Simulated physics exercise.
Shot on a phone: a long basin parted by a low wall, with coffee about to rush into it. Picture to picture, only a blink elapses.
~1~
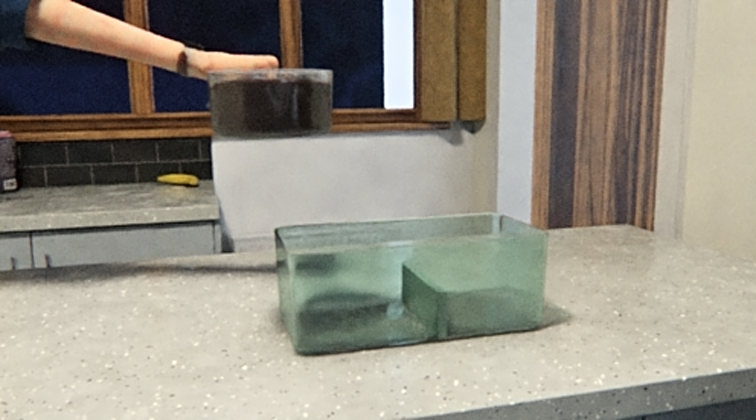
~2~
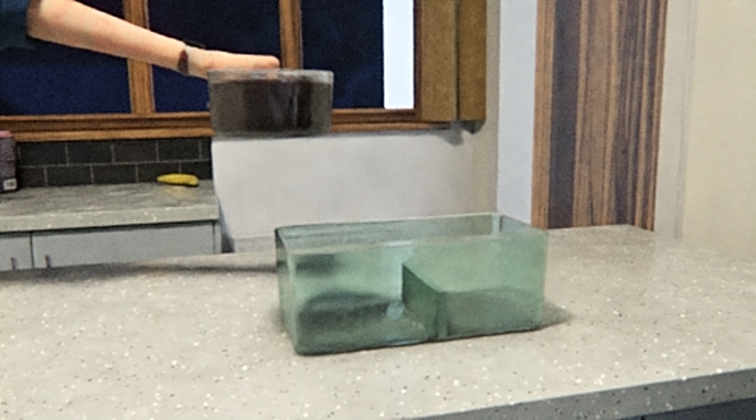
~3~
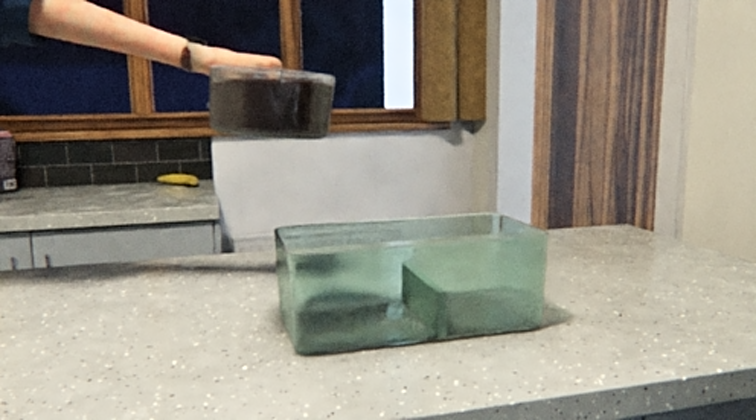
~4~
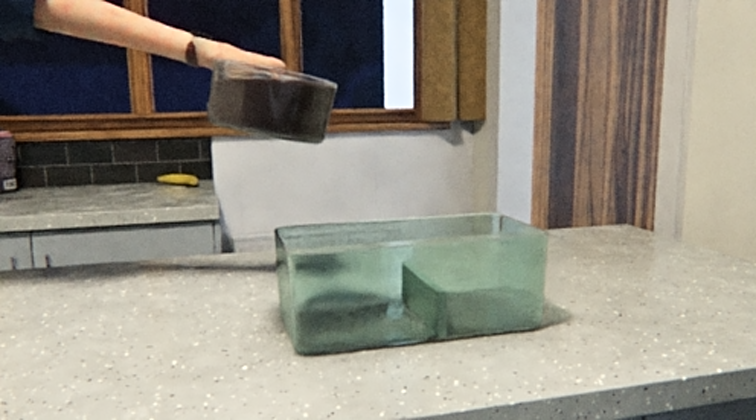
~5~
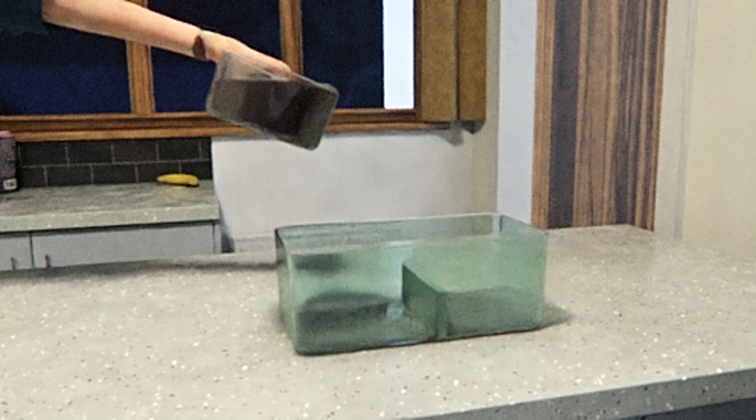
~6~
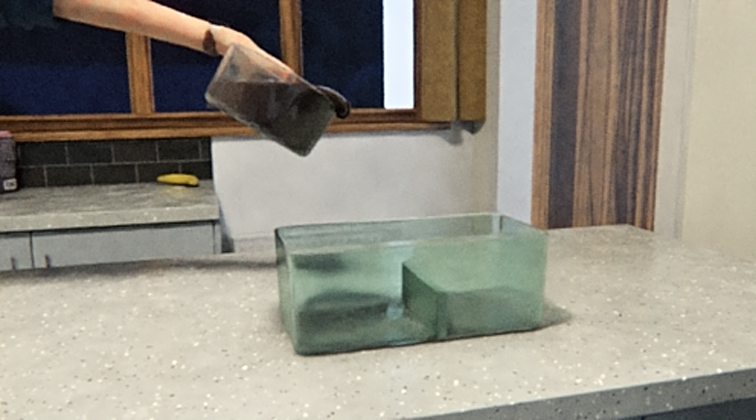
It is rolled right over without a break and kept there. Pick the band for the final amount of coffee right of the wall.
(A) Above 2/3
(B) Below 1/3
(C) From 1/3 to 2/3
Below 1/3 (B).
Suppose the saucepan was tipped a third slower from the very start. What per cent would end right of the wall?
I'd estimate about 5 percent ends up there.
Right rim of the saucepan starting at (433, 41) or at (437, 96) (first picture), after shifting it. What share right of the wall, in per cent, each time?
In order: Close to 85 and 95 percent.
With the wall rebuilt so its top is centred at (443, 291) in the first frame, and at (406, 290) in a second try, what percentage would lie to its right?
Try one about 20 %, try two about 25 %.
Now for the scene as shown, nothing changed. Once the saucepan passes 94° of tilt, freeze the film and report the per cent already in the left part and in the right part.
The left part 35 per cent, the right part 0.
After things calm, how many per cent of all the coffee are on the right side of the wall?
Near 5 in a hundred.
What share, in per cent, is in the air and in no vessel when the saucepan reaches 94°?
I'd put it near 45 per cent.
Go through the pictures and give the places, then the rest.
In the first frame, it leans 0°; its right rim is at (330, 74); the coffee meets the walls at (210, 83) and (327, 82); the long basin's rim runs from (281, 241) to (523, 224); the wall's top is at (422, 277).
In the second frame, it leans 1°; its right rim is at (330, 75); the coffee meets the walls at (211, 82) and (328, 83).
In the third frame, it leans 6°; its right rim is at (332, 80); the coffee meets the walls at (212, 81) and (329, 83).
In the fourth frame, it leans 13°; its right rim is at (334, 87); the coffee meets the walls at (214, 82) and (332, 85).
In the fifth frame, it leans 22°; its right rim is at (336, 97); the coffee meets the walls at (213, 83) and (333, 91); 2 per cent is over the edge.
In the sixth frame, it leans 32°; its right rim is at (336, 110); the coffee meets the walls at (213, 83) and (335, 102); 7 per cent is over the edge.
A moment on, the saucepan is tipped on its side and 23 per cent is still to pour, 33 is left of the wall and 0 right of it.
Next, the saucepan is tipped right over and 3 per cent is still to pour, 85 is left of the wall and 1 right of it.
Then the saucepan is tipped right over and 0 per cent is still to pour, 94 is left of the wall and 3 right of it.
Later the saucepan is tipped right over and 0 per cent is still to pour, 94 is left of the wall and 3 right of it.
At rest 94 per cent lies left of the wall, 3 right of it and 3 outside.
